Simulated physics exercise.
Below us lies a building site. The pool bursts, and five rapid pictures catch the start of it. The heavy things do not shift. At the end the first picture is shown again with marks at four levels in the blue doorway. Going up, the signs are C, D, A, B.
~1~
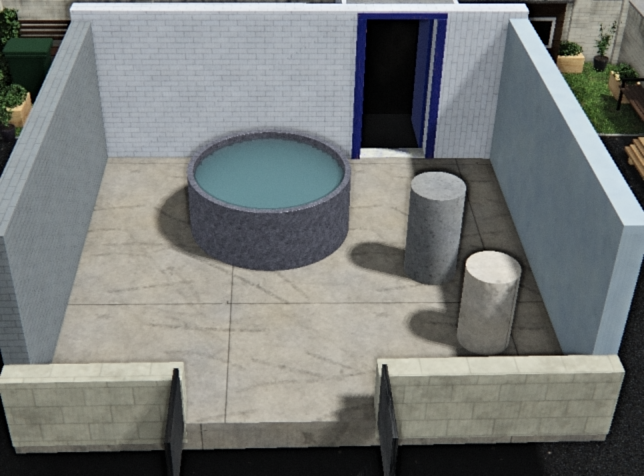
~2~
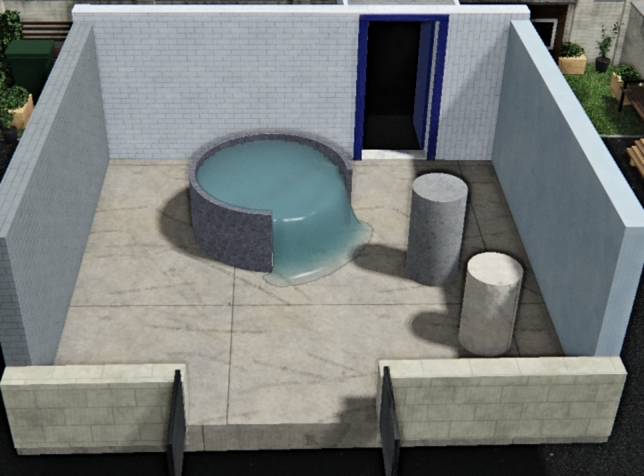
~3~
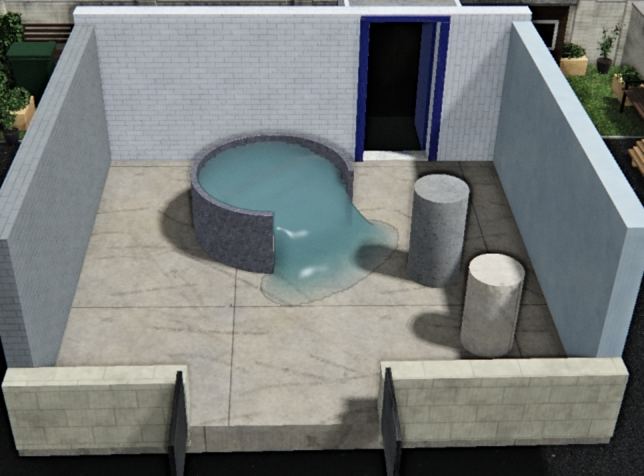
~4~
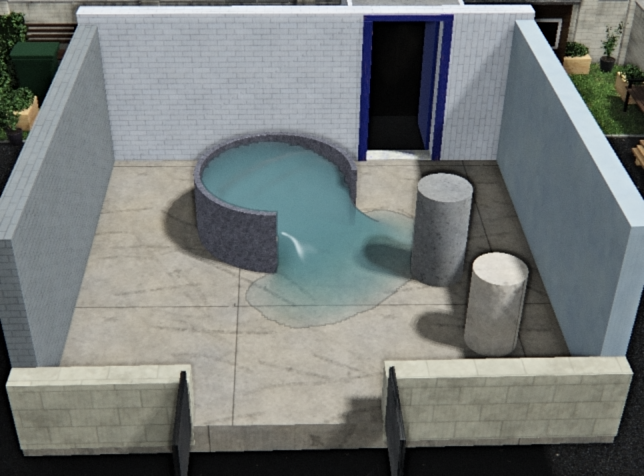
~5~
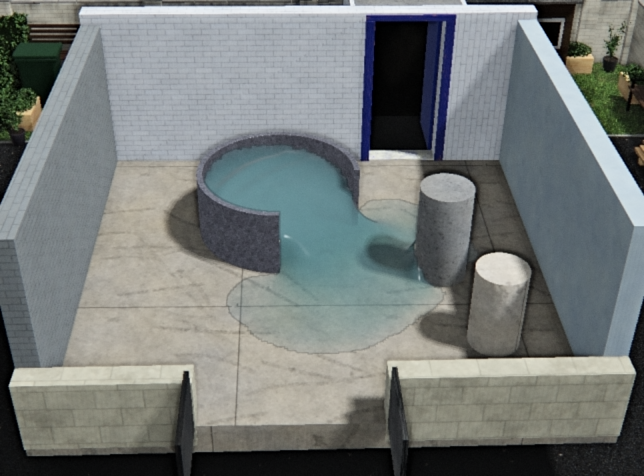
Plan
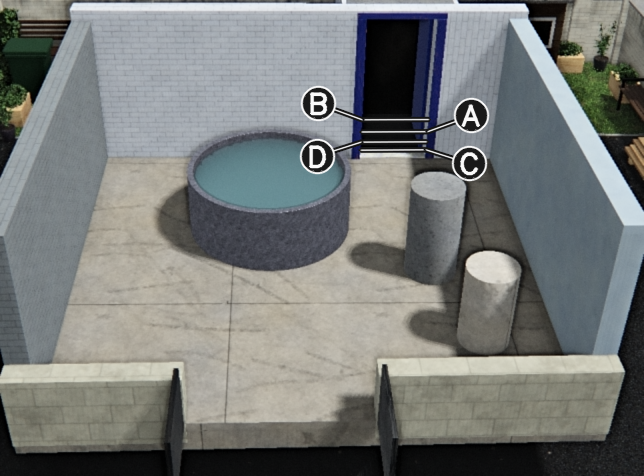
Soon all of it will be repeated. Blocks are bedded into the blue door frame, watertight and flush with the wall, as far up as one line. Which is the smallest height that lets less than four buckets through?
C is the one.
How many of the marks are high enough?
All of the four.
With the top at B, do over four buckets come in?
No.
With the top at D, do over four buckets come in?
No, not at all.
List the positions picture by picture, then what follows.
Water in the pool at rest, its middle at (269, 174); foot of the blue doorway at (392, 158); open gate at (281, 356).
Water covers 2 % of the ground and shows as far out as (357, 222).
Water covers 5 % of the ground and shows as far out as (277, 296).
Water covers 11 % of the ground and shows as far out as (292, 320).
Water covers 19 % of the ground and shows as far out as (318, 346).
On the marked copy, A at (394, 131); B at (395, 119); C at (393, 149); D at (394, 141); from the bottom up C, D, A, B.
For mark A, nothing gets over.
For mark B, nothing gets over.
For mark C, a splash gets over, under a bucket.
For mark D, nothing gets over.
